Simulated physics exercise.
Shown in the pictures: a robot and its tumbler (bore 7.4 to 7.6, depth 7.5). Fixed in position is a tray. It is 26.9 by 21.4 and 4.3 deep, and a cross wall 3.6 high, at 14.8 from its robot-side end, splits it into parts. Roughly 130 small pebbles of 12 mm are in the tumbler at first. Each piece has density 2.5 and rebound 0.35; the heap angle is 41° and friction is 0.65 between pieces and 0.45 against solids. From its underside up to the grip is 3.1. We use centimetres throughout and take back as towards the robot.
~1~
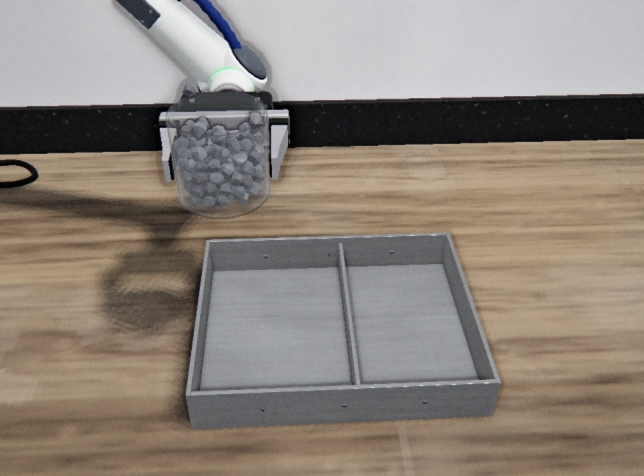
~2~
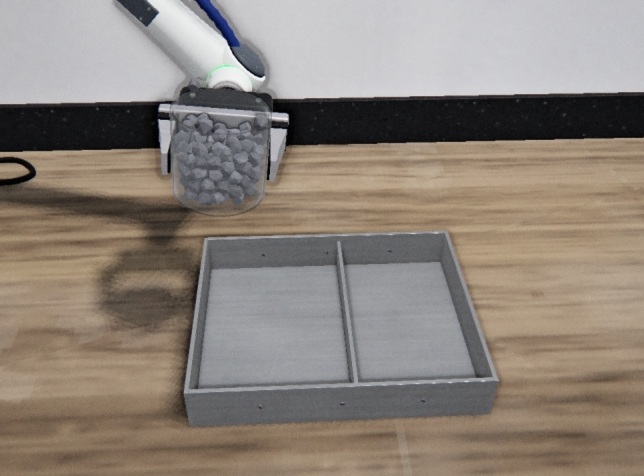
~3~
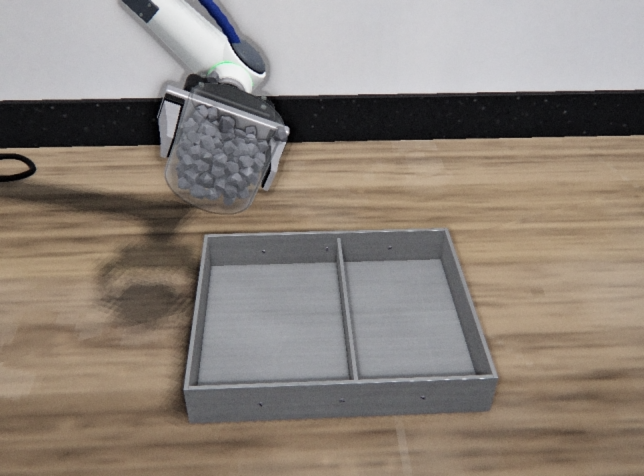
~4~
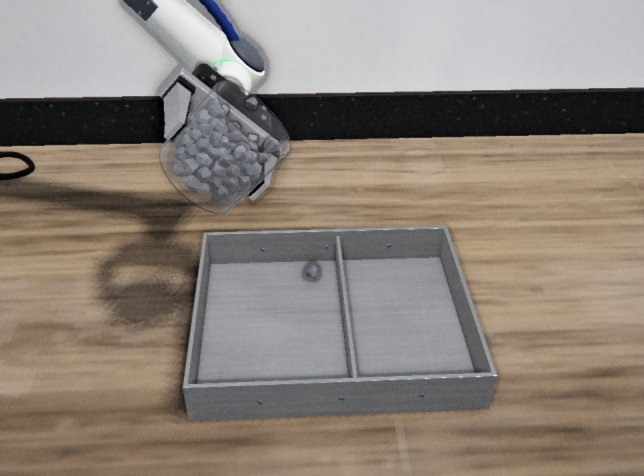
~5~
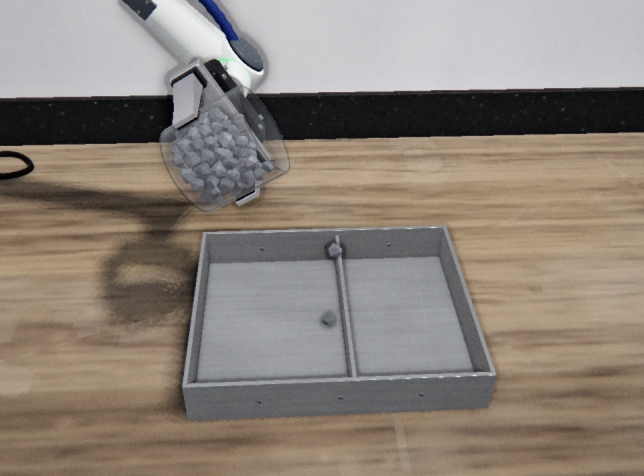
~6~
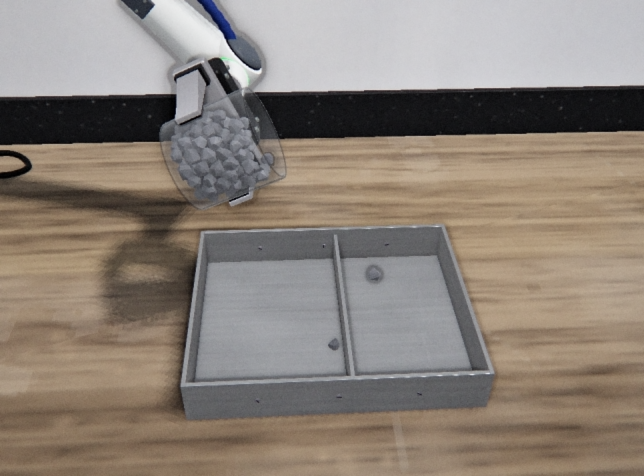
On a wood-grain surface beside a pale wall, a robot arm holds a clear tumbler of gray pebbles above a divided gray tray and tilts it to the right; two pebbles drop out, one landing in each section.
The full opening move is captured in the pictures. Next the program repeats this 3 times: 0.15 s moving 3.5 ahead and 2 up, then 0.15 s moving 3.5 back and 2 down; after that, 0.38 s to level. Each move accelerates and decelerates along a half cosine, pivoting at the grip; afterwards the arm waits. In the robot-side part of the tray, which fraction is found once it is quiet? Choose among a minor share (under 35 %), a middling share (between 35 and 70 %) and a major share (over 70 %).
A minor share.
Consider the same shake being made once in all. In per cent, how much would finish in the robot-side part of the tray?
I'd expect something close to 5 per cent.
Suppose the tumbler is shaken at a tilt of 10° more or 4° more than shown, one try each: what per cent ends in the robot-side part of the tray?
About 30 and 20 %.
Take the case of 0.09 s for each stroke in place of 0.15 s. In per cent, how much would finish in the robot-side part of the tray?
Roughly 25 in a hundred.
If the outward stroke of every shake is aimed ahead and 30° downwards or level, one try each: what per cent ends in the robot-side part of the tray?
First try some 5 %, second try some 5 %.
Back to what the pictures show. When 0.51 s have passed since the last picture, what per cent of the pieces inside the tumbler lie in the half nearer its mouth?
Close to 50 in a hundred.
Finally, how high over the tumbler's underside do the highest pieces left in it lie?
Around 6.5 cm up.
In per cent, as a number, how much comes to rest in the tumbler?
About 80 percent.
Then, 0.51 s on, tilted 66° forward, highest piece 24 above the table; 115 in the tumbler, 5 in the robot-side part, 5 in the far-side part, 5 in flight or on a rim.
Then, 1.02 s on, tilted 50° forward, highest piece 23 above the table; 101 in the tumbler, 17 in the robot-side part, 11 in the far-side part, 1 in flight or on a rim.
Then, 1.48 s on, level, highest piece 25 above the table; 101 in the tumbler, 18 in the robot-side part, 11 in the far-side part.
Then, 2.53 s on, level, highest piece 25 above the table; 101 in the tumbler, 18 in the robot-side part, 11 in the far-side part.
In the end, 101 in the tumbler, 18 in the robot-side part, 11 in the far-side part. That is 14 % in the robot-side part of the tray.
